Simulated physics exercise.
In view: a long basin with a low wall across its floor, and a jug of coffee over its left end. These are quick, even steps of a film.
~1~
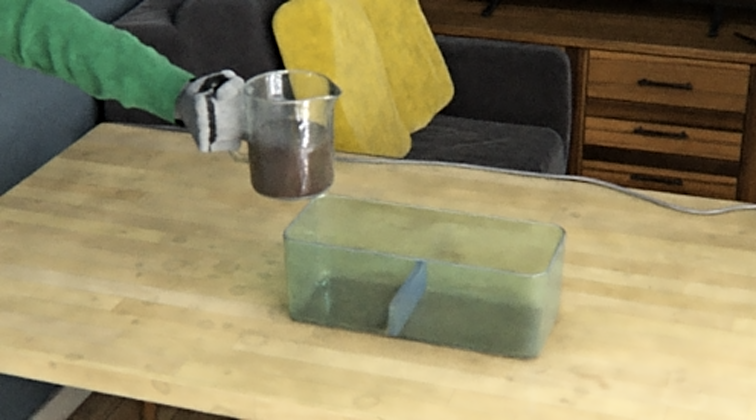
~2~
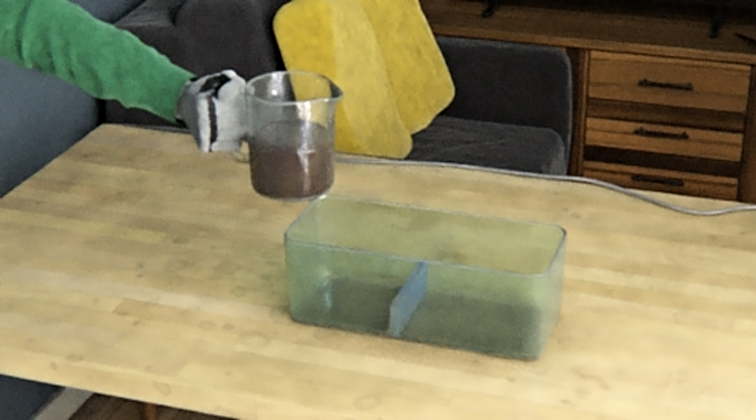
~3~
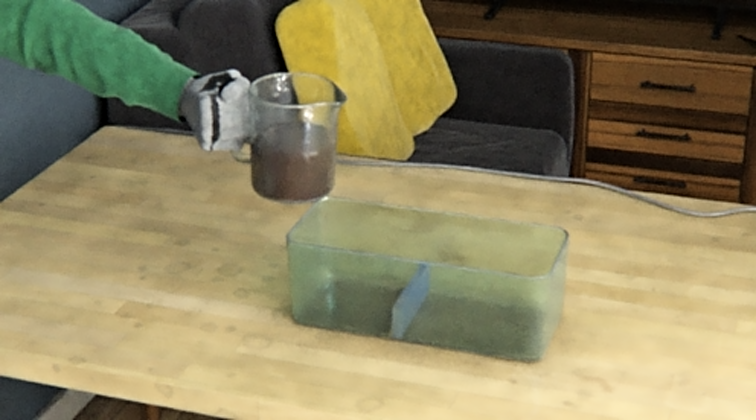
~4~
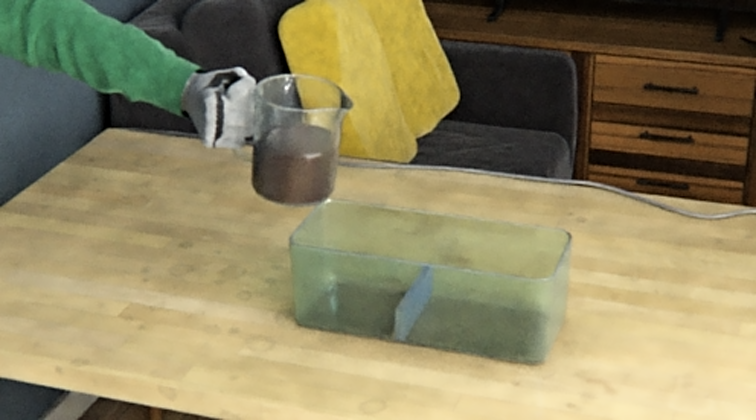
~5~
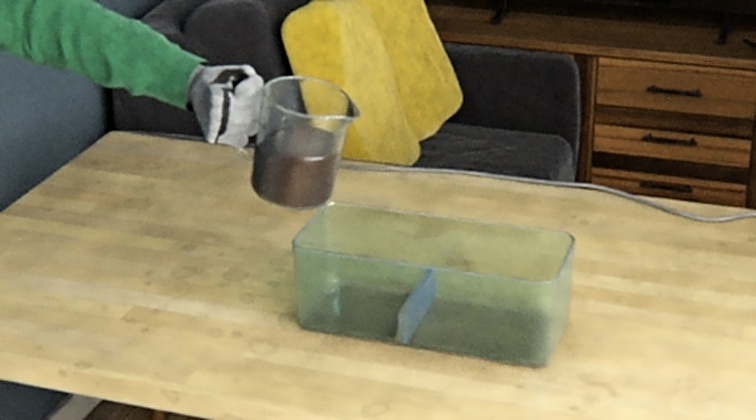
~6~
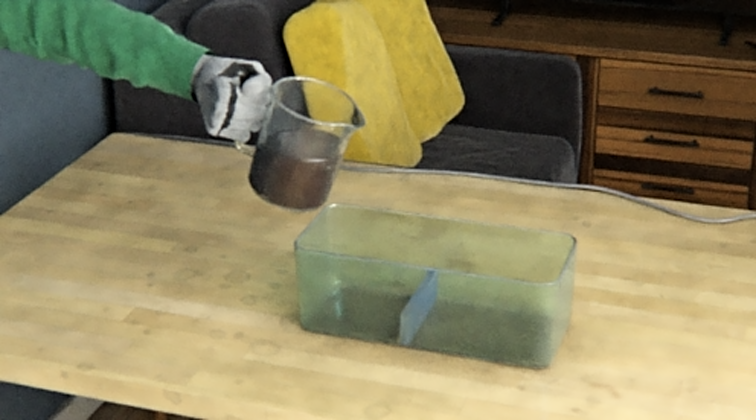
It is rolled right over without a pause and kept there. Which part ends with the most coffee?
Most lies in the left-hand part.
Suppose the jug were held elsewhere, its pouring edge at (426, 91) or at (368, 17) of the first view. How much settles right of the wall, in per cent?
About 95 and 90 per cent.
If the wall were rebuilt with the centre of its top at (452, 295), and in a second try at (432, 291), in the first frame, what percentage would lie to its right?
The first gives 10 %, the second 5 %.
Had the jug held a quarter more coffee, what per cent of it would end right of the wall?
It comes to 25 per cent or so.
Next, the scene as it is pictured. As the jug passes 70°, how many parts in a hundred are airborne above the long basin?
About 5 per cent.
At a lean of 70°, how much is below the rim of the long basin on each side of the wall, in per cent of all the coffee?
Left about 0, right about 0.
A moment on, the tilt is 70° and 95 per cent is still to pour, 0 is left of the wall and 0 right of it.
Next, the tilt is 100° and 36 per cent is still to pour, 45 is left of the wall and 6 right of it.
Then the tilt is 107° and 2 per cent is still to pour, 87 is left of the wall and 8 right of it.
Later the tilt is 107° and 0 per cent is still to pour, 89 is left of the wall and 10 right of it.
In the end 89 per cent lies left of the wall, 10 right of it and 1 outside.
